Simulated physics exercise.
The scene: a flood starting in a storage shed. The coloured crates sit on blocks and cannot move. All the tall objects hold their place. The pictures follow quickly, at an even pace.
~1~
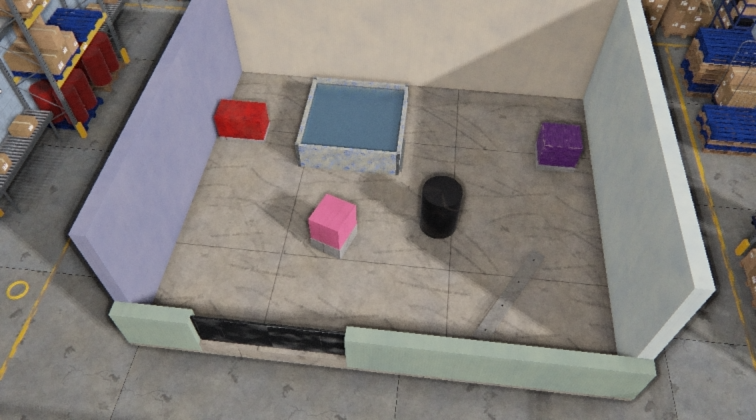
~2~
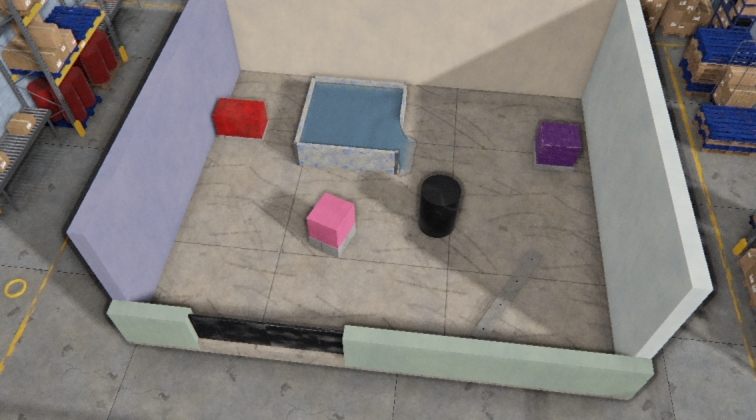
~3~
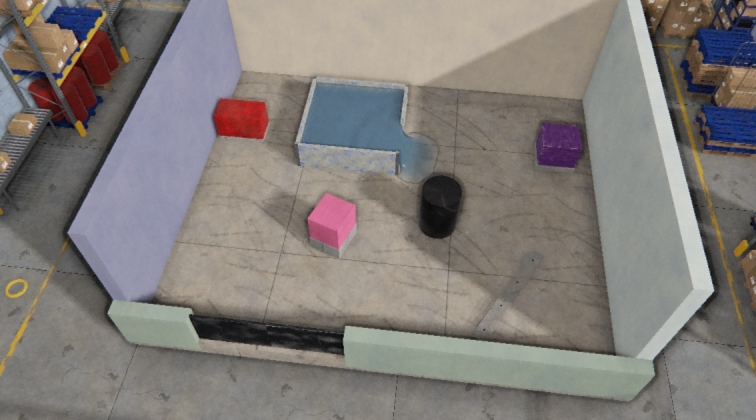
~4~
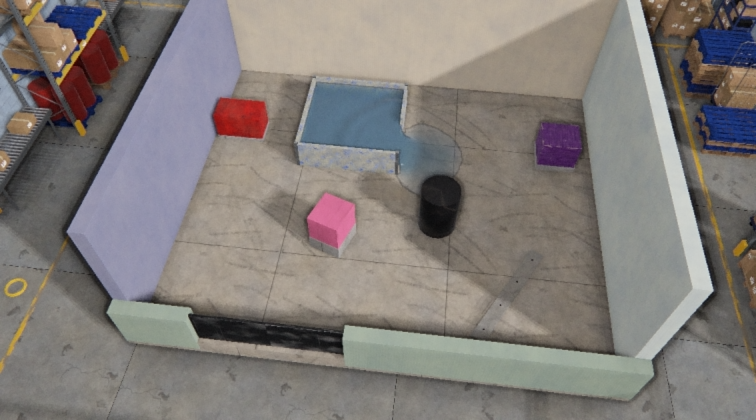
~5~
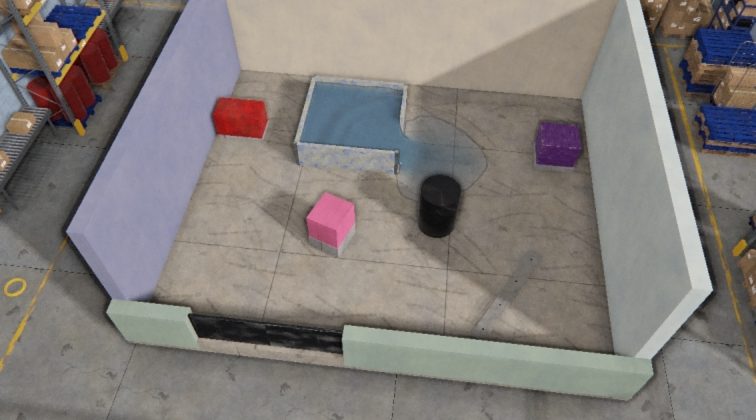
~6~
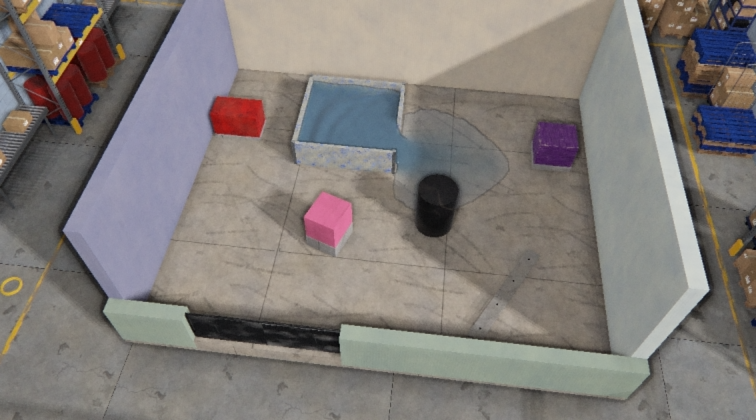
Water pours from a gap in the tank's right side and spreads rightward across the floor.
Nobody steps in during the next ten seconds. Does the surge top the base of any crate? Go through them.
One by one: The purple crate is soaked; the red crate keeps dry; the pink crate keeps dry.
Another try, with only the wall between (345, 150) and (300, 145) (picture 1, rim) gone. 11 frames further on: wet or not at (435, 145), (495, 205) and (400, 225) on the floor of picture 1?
In turn: Free of water, clear, covered.
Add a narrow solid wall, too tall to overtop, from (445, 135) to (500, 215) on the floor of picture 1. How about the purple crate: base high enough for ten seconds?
One by one: The purple one remains dry.
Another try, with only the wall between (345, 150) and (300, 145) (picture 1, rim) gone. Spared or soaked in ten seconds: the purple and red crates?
Then: Purple stays dry; red takes water.
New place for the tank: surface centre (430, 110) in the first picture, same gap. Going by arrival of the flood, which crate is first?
The purple crate.
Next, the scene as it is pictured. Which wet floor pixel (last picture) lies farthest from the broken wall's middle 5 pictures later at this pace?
Roughly at (585, 197).
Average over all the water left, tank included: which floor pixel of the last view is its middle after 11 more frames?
Near (406, 148).
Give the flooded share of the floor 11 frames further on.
Close to 30 %.
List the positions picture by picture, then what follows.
The first frame shows the open tank at (355, 117) is whole and still.
In the second frame, the front is at (407, 138), out from the gap at (397, 148).
In the third frame, water pours out at (398, 150) and has run to (434, 146).
In the fourth frame, water pours out at (397, 150) and has run to (456, 152).
In the fifth frame, the front is at (482, 158), out from the gap at (397, 149).
In the sixth frame, the front is at (504, 171), out from the gap at (394, 148).
A moment on, water covers 20 % of the floor; the purple crate water round its plinth, the red crate not reached, the pink crate not reached.
Next, water covers 30 % of the floor; the purple crate water round its plinth, the red crate not reached, the pink crate not reached.
Then, water covers 35 % of the floor; the purple crate water round its plinth, the red crate not reached, the pink crate water round its plinth.
Later, water covers 50 % of the floor; the purple crate water round its plinth, the red crate not reached, the pink crate water round its plinth.
In the end, water covers 75 % of the floor; the purple crate was topped, the red crate stayed above the water, the pink crate stayed above the water.
